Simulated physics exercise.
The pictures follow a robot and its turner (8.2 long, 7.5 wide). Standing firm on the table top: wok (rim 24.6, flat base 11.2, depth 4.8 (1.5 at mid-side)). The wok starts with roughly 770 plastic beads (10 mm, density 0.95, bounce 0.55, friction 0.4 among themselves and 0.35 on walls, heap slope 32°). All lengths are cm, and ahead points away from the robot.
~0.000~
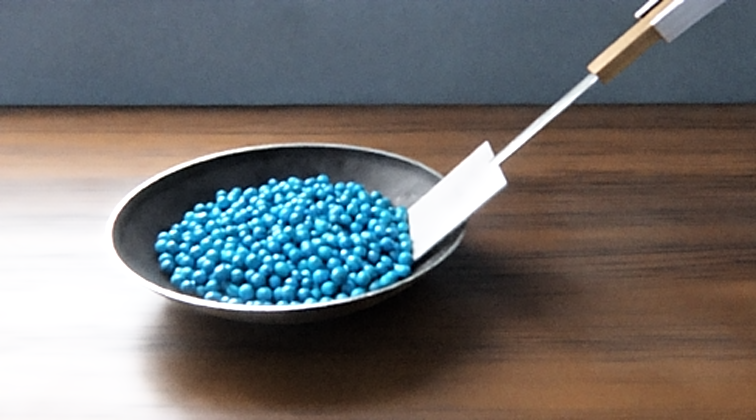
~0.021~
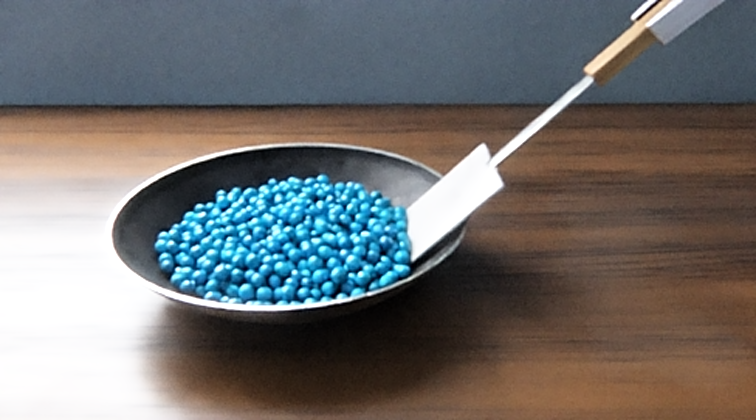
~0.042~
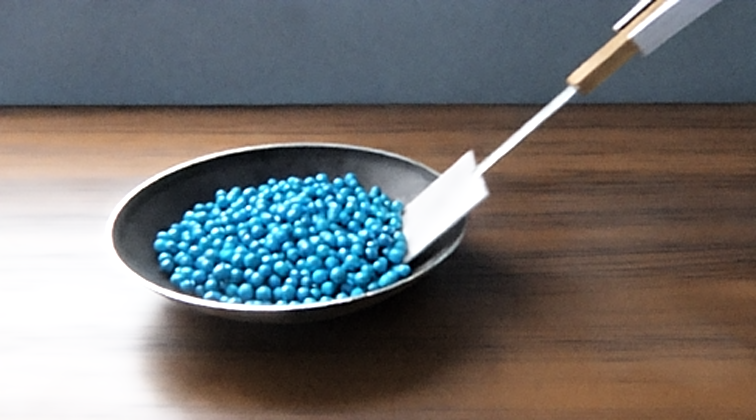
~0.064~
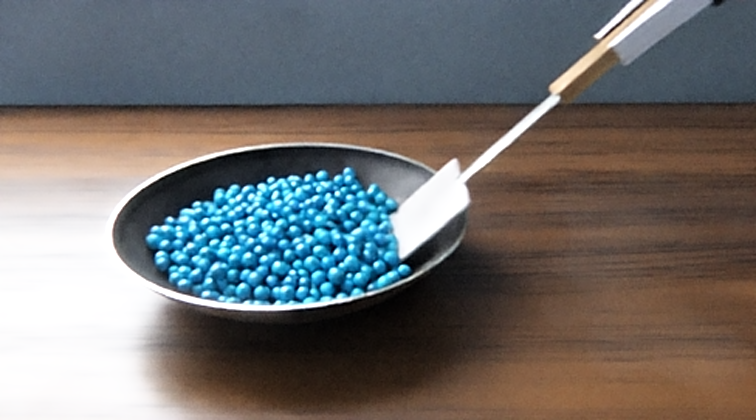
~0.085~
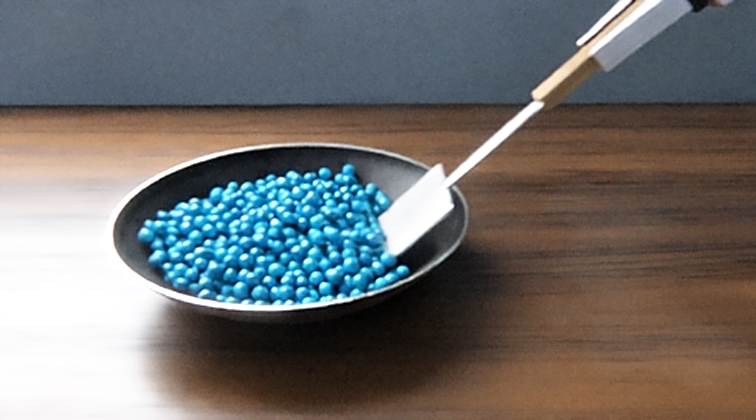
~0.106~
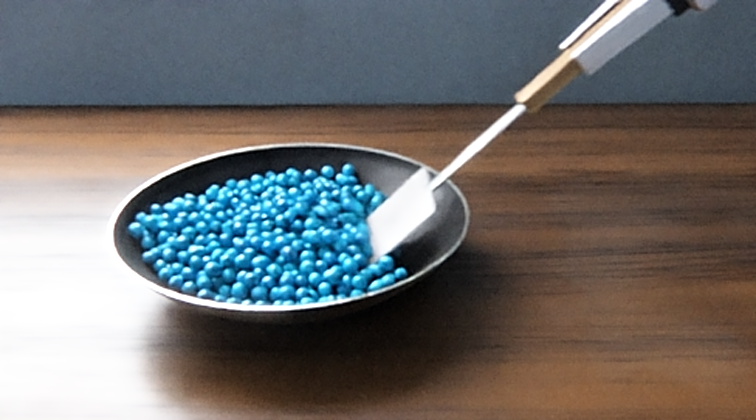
A heap of shiny blue beads fills much of a dark, shallow pan with a pale rim, standing on a brown wood-grained table before a blue-grey wall, seen from slightly above. A white turner with a thin shaft and tan-and-white handle slants in from the upper right. Its blade slides left and slightly down, pushing the beads leftward, while the pan and camera stay still.
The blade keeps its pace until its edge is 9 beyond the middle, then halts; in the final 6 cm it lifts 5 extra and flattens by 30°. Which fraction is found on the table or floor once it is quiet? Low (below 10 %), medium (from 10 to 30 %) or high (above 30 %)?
A medium share, from 10 to 30 %, ends on the table or floor.
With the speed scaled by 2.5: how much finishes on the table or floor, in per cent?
Some 35 per cent.
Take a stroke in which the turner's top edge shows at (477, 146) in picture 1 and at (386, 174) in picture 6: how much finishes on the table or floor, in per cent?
Some 25 per cent.
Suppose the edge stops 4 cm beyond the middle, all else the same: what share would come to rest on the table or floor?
Then about 0 per cent.
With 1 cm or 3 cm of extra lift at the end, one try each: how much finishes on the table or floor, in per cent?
About 20 and 20 per cent.
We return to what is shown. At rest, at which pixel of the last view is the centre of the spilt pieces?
Around (5, 256).
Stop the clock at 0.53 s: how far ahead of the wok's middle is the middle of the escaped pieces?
Roughly 16 cm.
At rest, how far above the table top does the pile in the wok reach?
About 5.5 cm.
By 0.19 s, sloping 45°, highest piece 6 above the table; 769 in the wok.
By 0.28 s, sloping 32°, highest piece 7 above the table; 765 in the wok, 2 on the table or floor, 2 on the blade or in flight.
By 0.53 s, sloping 15°, highest piece 9 above the table; 628 in the wok, 109 on the table or floor, 32 on the blade or in flight.
By 1.58 s, sloping 15°, highest piece 5 above the table; 626 in the wok, 143 on the table or floor.
Final count, 626 in the wok, 143 on the table or floor. That is 19 % on the table or floor.
